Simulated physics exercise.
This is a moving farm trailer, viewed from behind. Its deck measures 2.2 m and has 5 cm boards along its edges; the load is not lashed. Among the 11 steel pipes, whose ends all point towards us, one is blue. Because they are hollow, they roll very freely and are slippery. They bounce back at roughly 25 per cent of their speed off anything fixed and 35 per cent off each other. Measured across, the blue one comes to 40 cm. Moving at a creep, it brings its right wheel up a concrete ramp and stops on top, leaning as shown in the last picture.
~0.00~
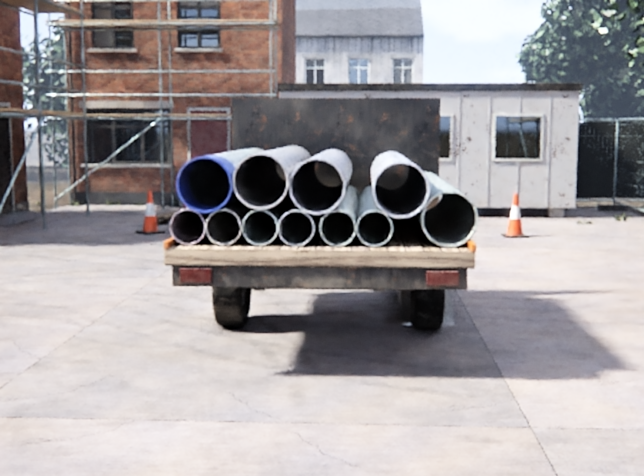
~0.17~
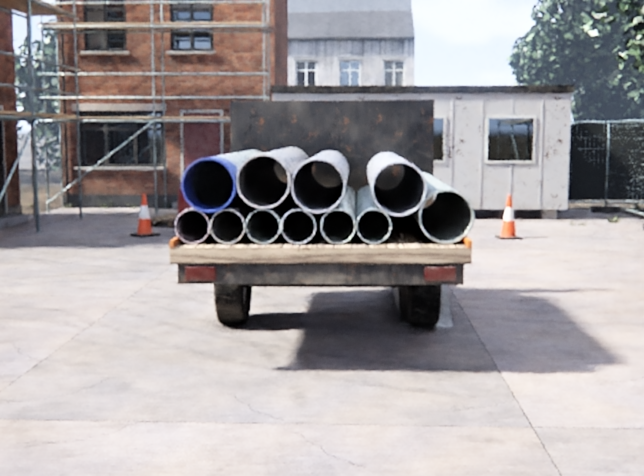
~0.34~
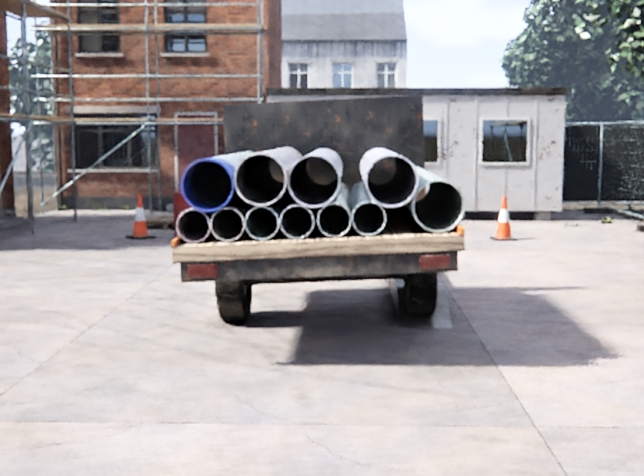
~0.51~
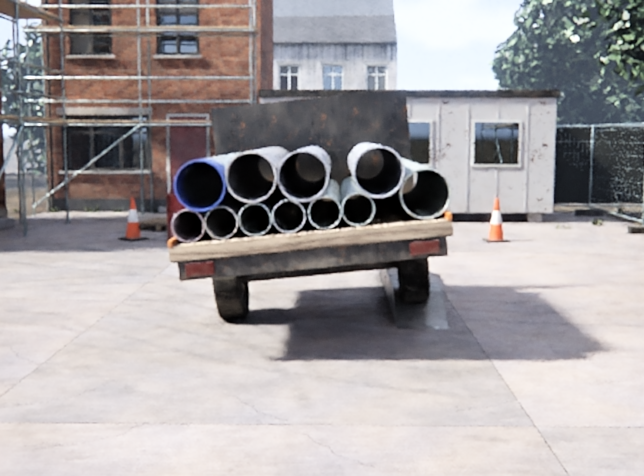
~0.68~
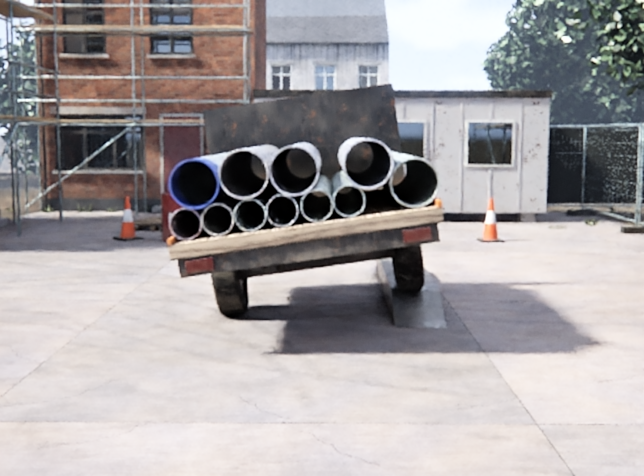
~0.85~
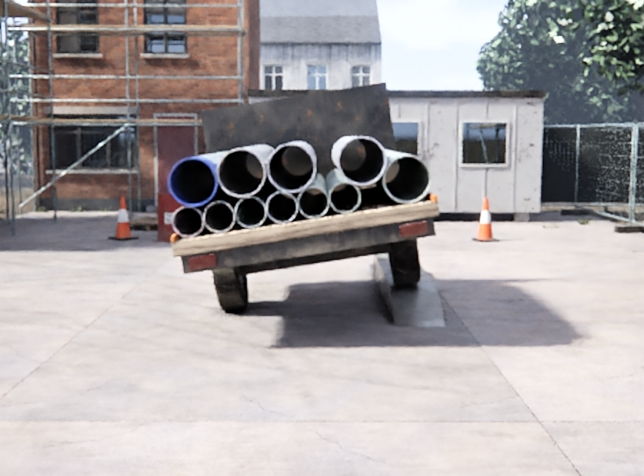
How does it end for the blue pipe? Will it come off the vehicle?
My guess is it won't stay on.
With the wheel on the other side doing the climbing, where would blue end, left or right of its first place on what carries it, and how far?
I'd expect some 5 centimetres to the right.
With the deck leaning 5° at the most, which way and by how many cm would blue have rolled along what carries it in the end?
Result: Around 0 cm leftwards.
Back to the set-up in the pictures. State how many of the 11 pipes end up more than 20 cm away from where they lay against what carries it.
2.
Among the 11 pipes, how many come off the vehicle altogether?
Counted up, it is 2.
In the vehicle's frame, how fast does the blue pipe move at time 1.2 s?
0.3 m/s, roughly.
By 1.2 s, blue is up on others, 15 cm from the left edge, rolling left; 0 off so far.
By 1.4 s, blue is up on others, 10 cm from the left edge, rolling left; 0 off so far.
By 1.7 s, blue is dropping off the left side; 1 off so far.
Finally (5.2 s), blue is on the ground to the left; 2 off so far.
